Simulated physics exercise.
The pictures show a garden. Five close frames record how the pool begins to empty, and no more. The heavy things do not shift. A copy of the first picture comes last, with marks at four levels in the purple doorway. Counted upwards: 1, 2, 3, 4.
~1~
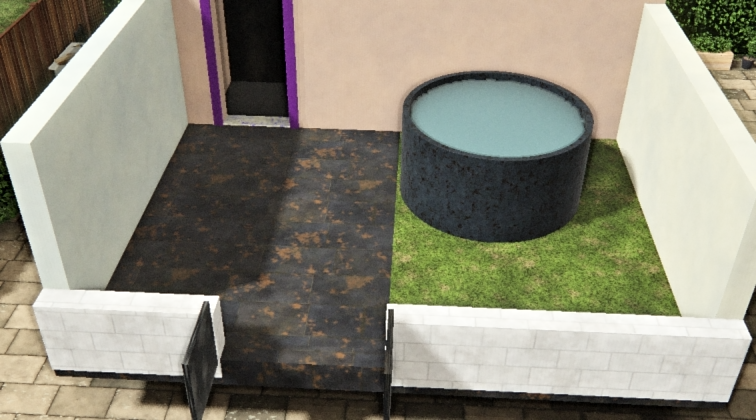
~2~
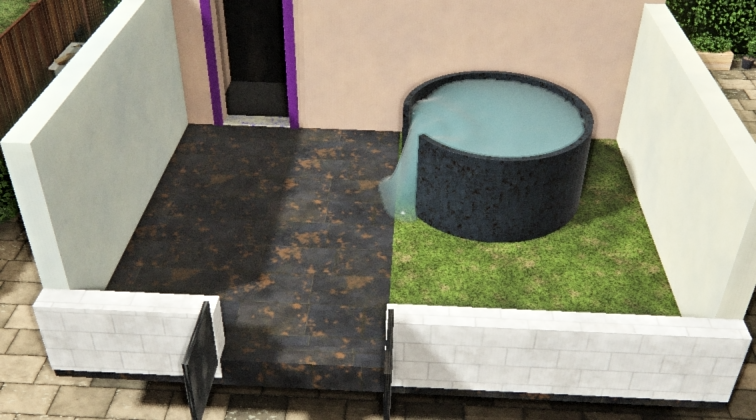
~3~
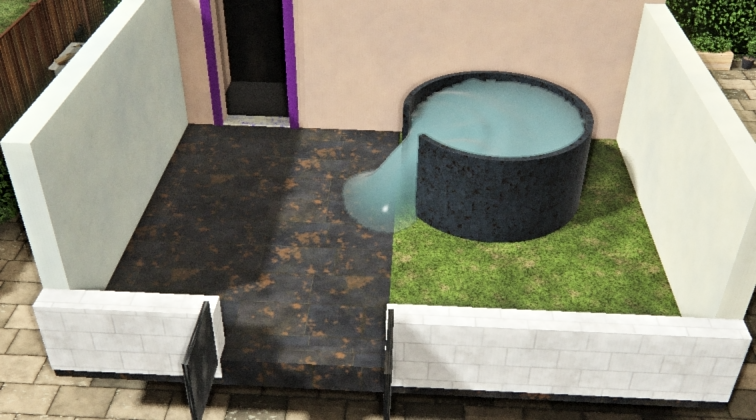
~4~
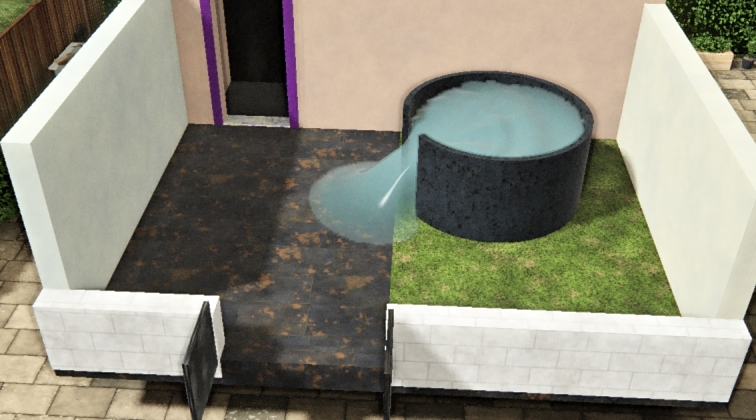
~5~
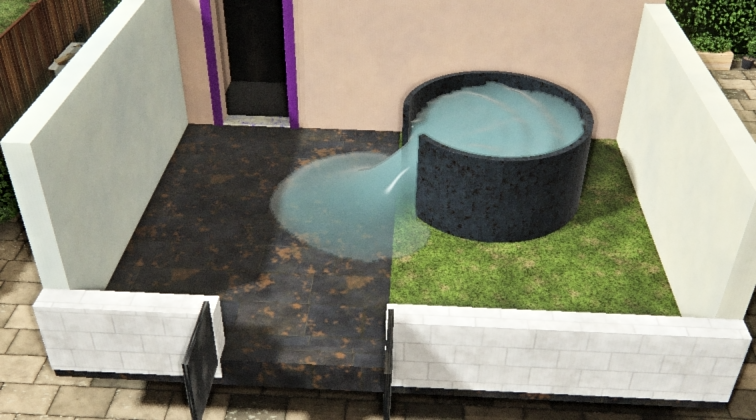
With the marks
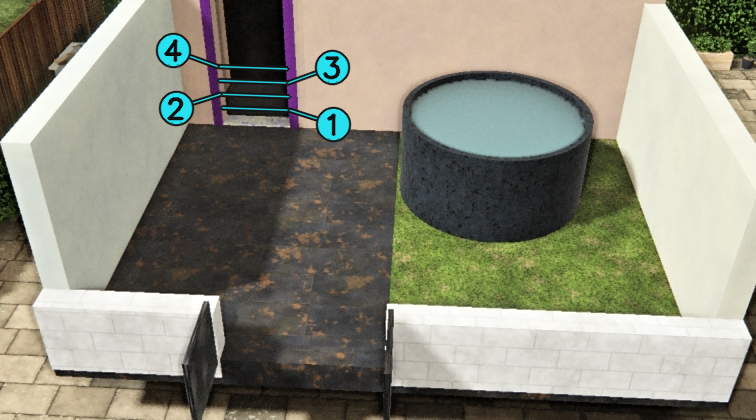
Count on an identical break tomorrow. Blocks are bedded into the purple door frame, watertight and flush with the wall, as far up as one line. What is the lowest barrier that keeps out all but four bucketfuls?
1 will do.
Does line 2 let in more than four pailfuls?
No, not at all.
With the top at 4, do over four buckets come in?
No.
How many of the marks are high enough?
All of them.
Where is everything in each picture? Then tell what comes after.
In the first picture, water in the pool at rest, its middle at (496, 118); foot of the purple doorway at (257, 126); open gate at (303, 296).
In the second picture, front seen at (396, 176), 1 % of the ground wet.
In the third picture, front seen at (351, 184), 4 % of the ground wet.
In the fourth picture, front seen at (316, 206), 7 % of the ground wet.
In the fifth picture, front seen at (279, 207), 13 % of the ground wet.
On the marked copy, 1 at (255, 109); 2 at (254, 95); 3 at (253, 81); 4 at (252, 67); from the bottom up 1, 2, 3, 4.
Choosing 1, a splash gets over, under a bucket.
Choosing 2, nothing gets over.
Choosing 3, nothing gets over.
Choosing 4, nothing gets over.
